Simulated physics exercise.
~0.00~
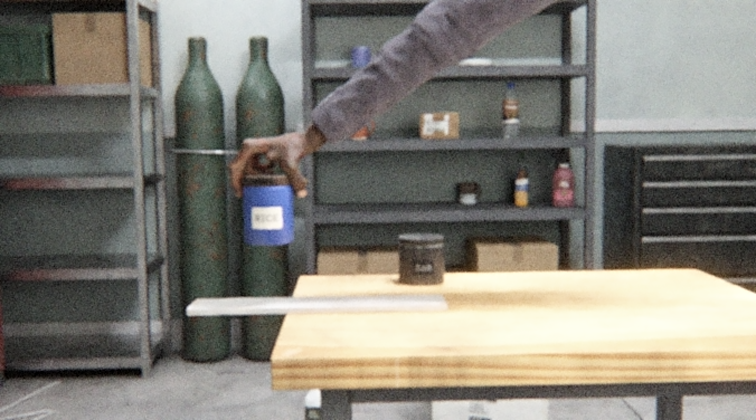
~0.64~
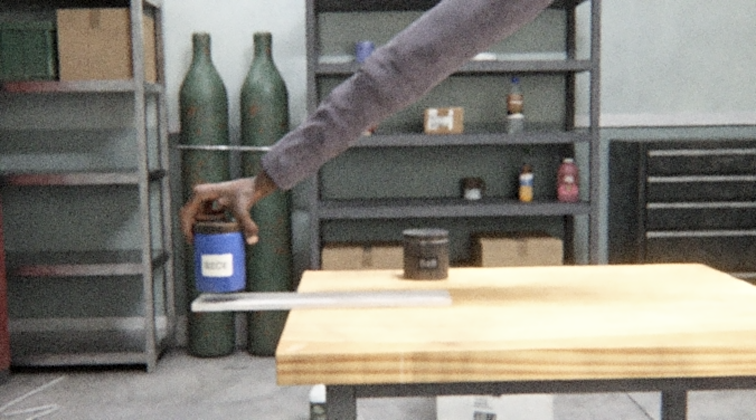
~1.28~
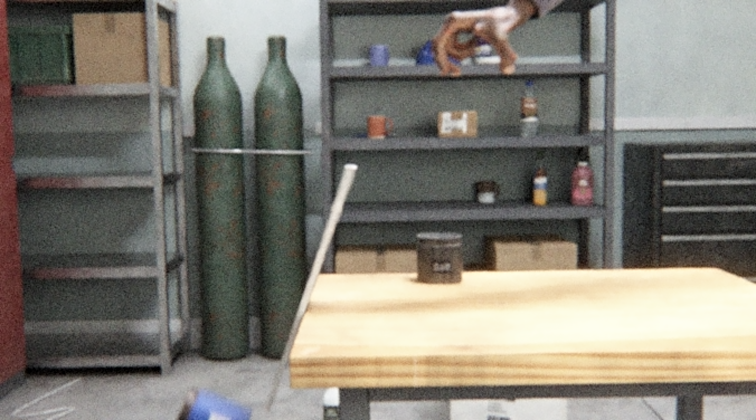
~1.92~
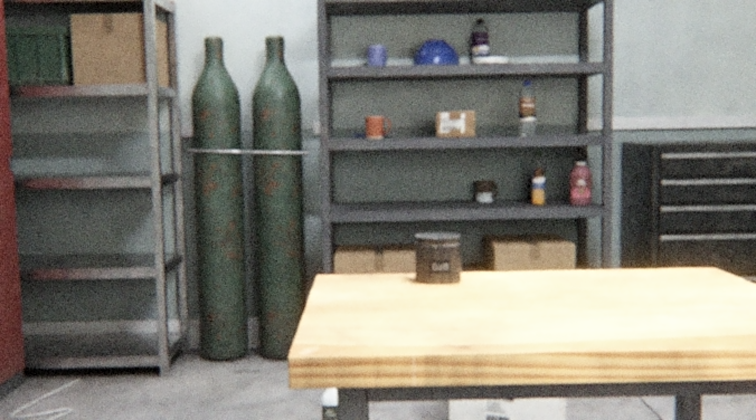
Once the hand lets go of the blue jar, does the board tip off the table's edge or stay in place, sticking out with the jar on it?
The board tips off the table's edge, and the blue jar goes down with it.
